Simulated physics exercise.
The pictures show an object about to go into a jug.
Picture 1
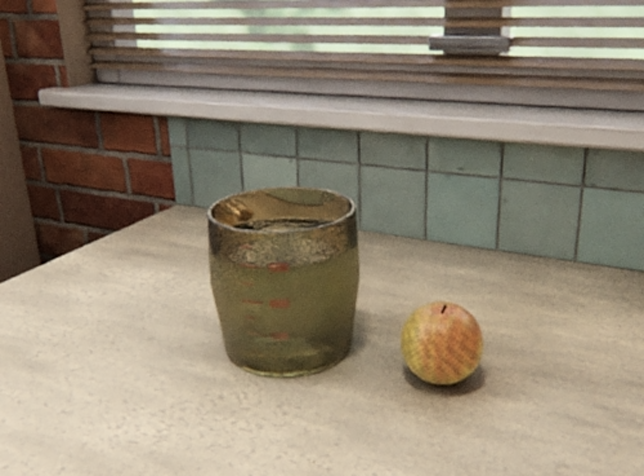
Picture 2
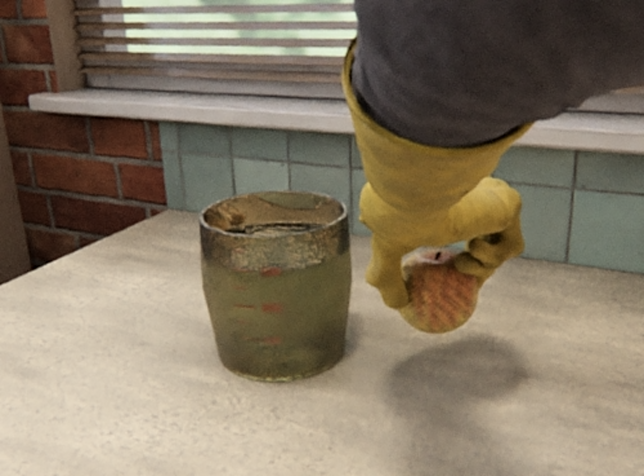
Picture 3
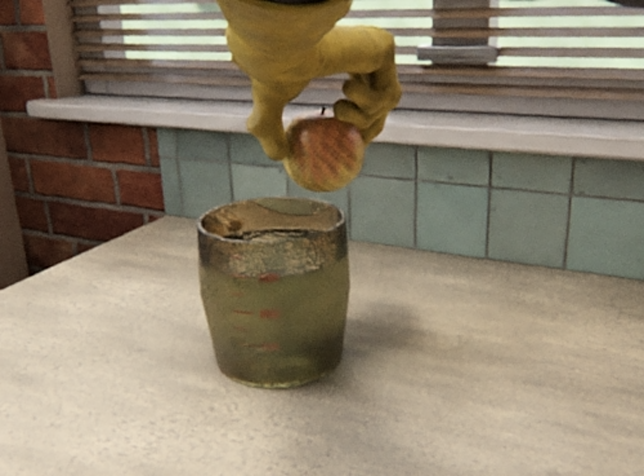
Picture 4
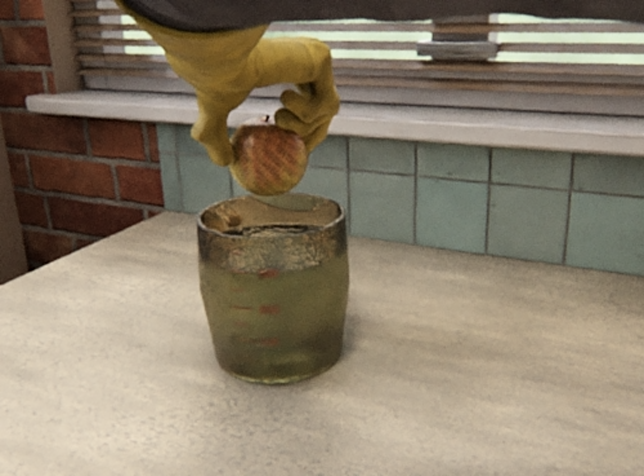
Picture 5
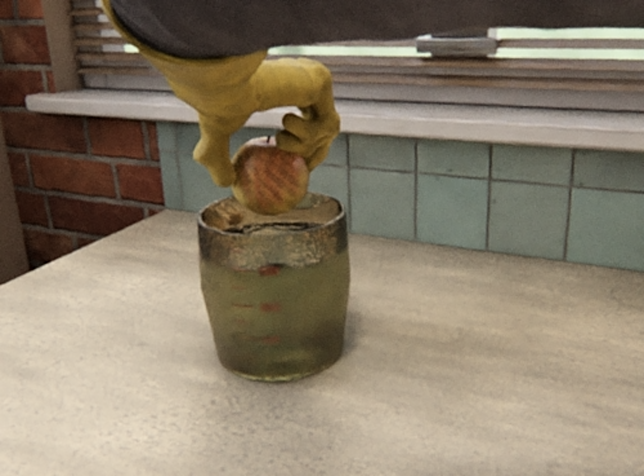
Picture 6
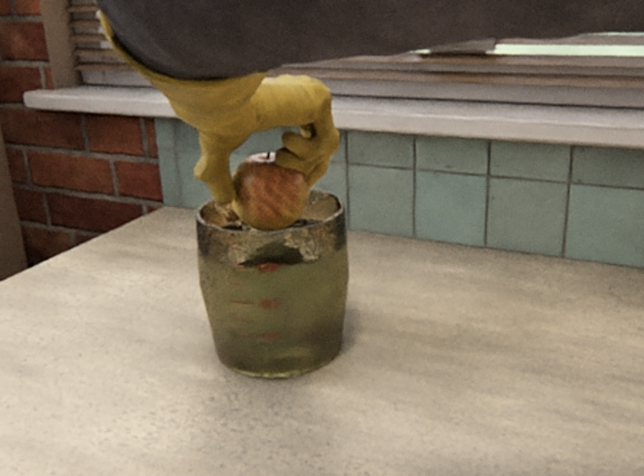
A hand in a yellow glove with a dark grey sleeve reaches in over a pale countertop, seen from slightly above, with a brick wall, green tiles and a blind-covered window behind. A clear jug about three quarters full of greenish liquid stands left of a red-and-yellow apple. The hand lifts the apple, carries it left above the jug and lowers it to just over the surface, while the view shifts slightly early on.
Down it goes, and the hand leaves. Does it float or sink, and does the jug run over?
It stays at the surface, and the jug has room for it.
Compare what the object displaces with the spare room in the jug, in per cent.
Some 40 per cent.
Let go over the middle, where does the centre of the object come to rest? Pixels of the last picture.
Close to (273, 245).
Next, the apple enters the water; the jug is about three quarters full.
After that, the apple comes up again; the jug is nearly full.
Finally, the apple rides on the surface; the jug is nearly full; the top is dry.
